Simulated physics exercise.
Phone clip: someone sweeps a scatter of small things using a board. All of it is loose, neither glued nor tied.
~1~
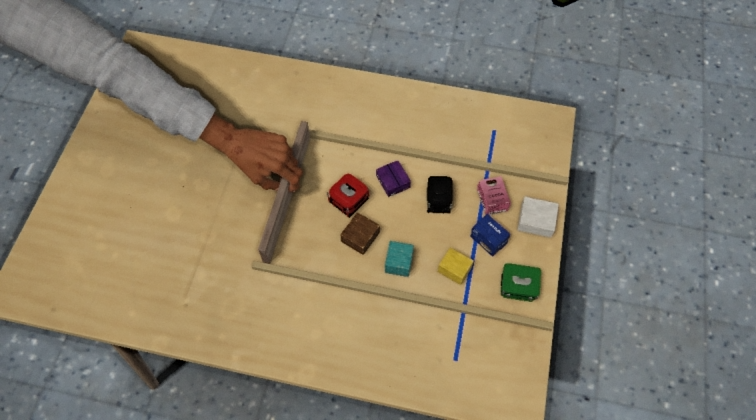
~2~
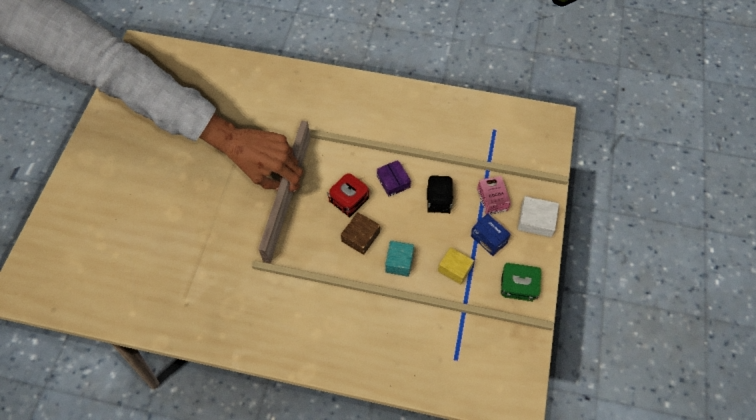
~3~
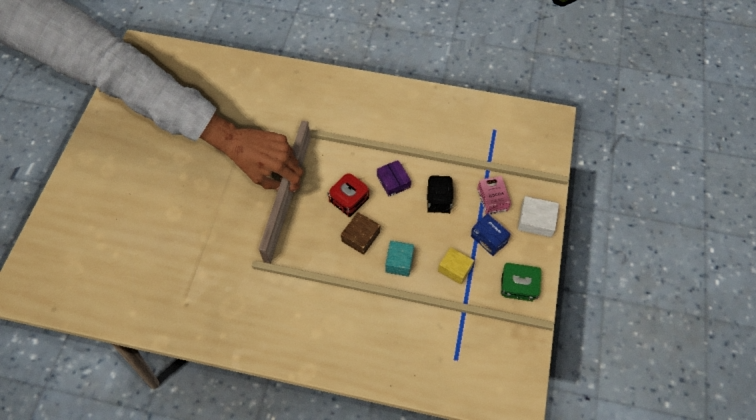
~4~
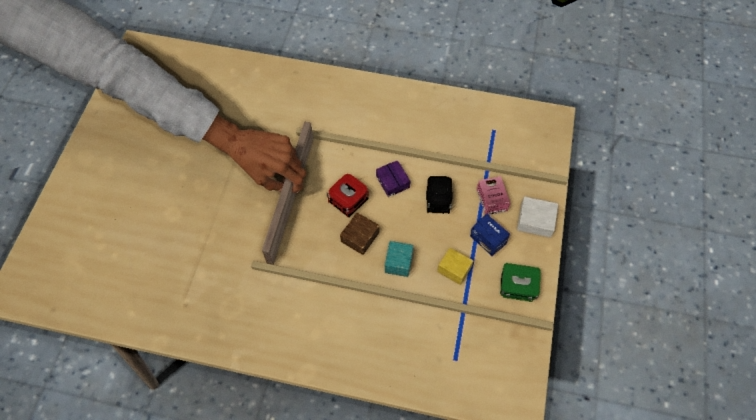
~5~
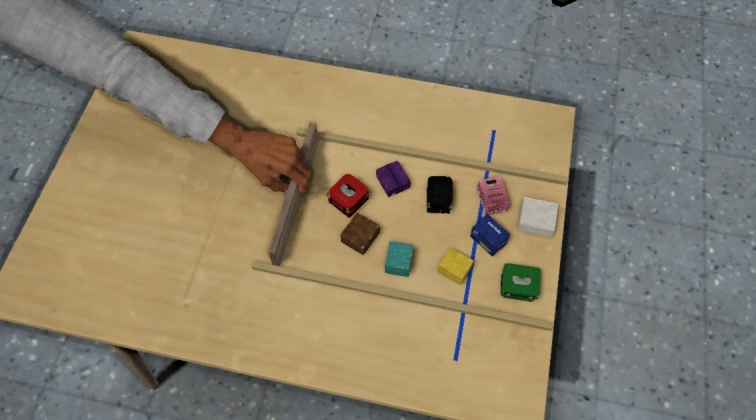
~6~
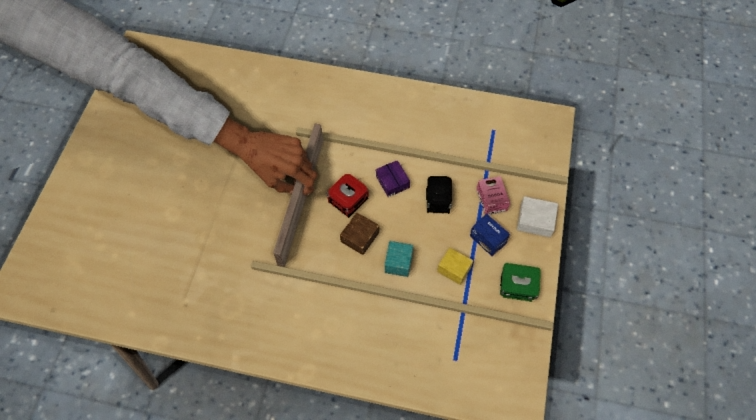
The video shows a hand holding a board upright on a wooden table beside a scatter of small colourful blocks and cases, then sliding it slightly to the right between two strips while the objects stay still.
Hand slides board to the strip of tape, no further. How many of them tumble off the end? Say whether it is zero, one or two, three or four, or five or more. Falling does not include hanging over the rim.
I expect that one or two fall off.
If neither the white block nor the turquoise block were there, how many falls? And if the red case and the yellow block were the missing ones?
In the first try 0, in the other 1.
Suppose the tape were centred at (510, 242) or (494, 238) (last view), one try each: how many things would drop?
Per try: 3; 2.
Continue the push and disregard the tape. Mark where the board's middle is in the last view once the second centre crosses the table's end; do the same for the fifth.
Its middle is around (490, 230) and later (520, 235).
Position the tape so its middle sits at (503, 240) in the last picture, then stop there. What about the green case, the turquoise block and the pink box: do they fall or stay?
The green case? It does not stay. The turquoise block? It is safe. The pink box? It does not stay.
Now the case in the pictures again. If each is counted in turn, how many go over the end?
It comes to 1.
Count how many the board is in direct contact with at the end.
4 end up touching it.
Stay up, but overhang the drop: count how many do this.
The answer comes to 1.
Soon after, none off yet; white block at rest near (537, 217); green case at rest near (520, 283); blue box at rest near (490, 235).
Then, none off yet; white block moved a little near (550, 219); green case at rest near (520, 283); blue box moving near (496, 238).
At rest, the number that fall off is one or two; fallen, white block.
